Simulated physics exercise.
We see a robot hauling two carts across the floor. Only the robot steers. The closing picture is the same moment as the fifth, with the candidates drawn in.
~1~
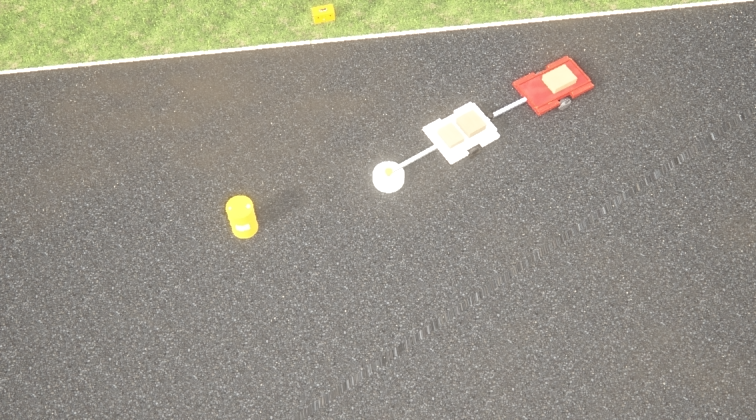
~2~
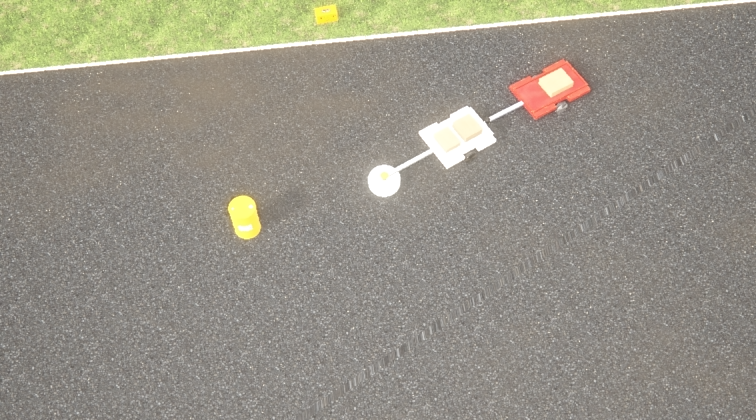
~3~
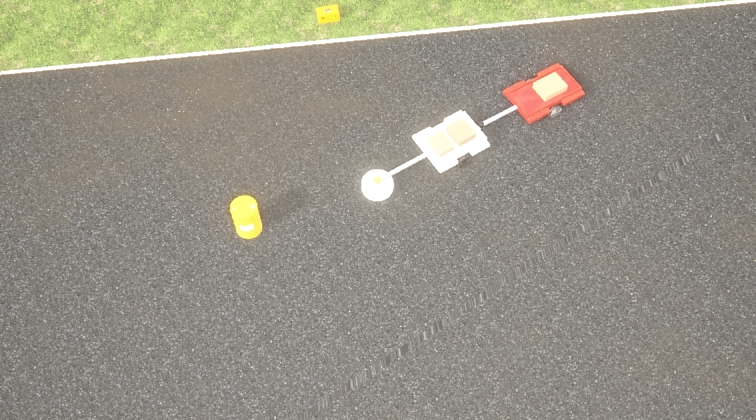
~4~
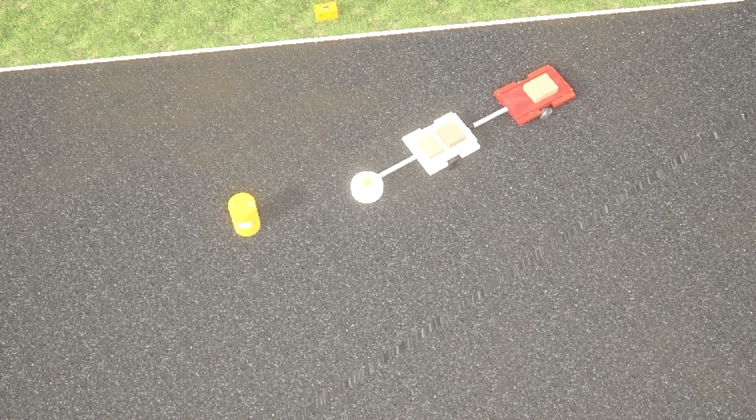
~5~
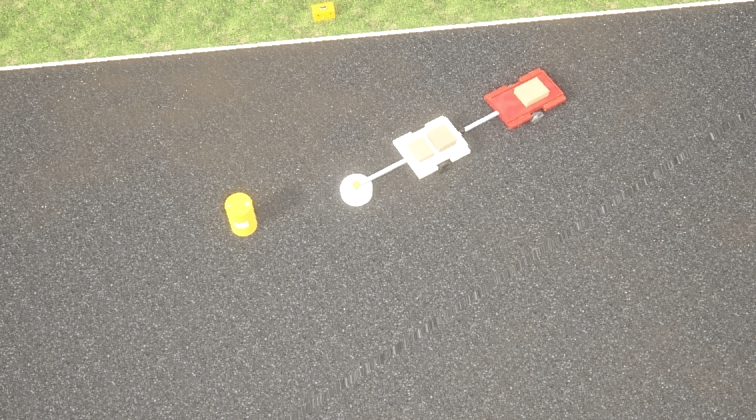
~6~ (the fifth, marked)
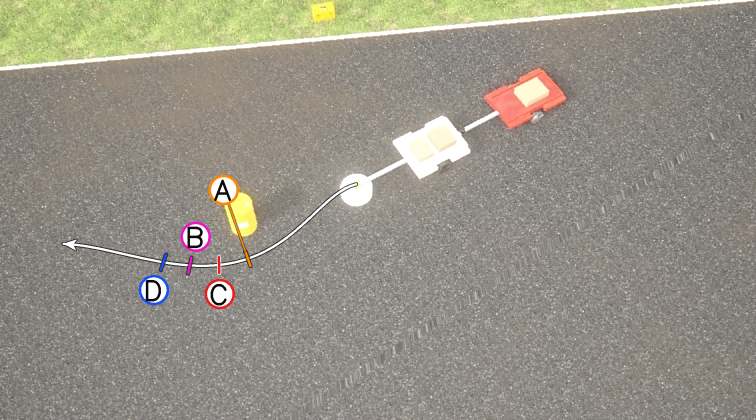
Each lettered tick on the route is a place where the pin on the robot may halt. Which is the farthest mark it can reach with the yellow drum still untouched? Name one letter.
C is the last safe stop.
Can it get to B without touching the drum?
For that mark, no.
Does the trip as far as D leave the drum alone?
For that mark, no.
On the marked copy, A at (248, 259); B at (190, 265); C at (219, 265); D at (163, 262); the route from (356, 184) via (219, 265) to (64, 244).
With C. Early on, robot (313, 219), last cart (483, 119).
Further on, robot (268, 254), last cart (437, 143).
At the end, robot (221, 269), last cart (401, 165); nothing has been touched.
As for the rest, A is safe but short; B is too far, the drum has been hit; D is too far, the drum has been hit.
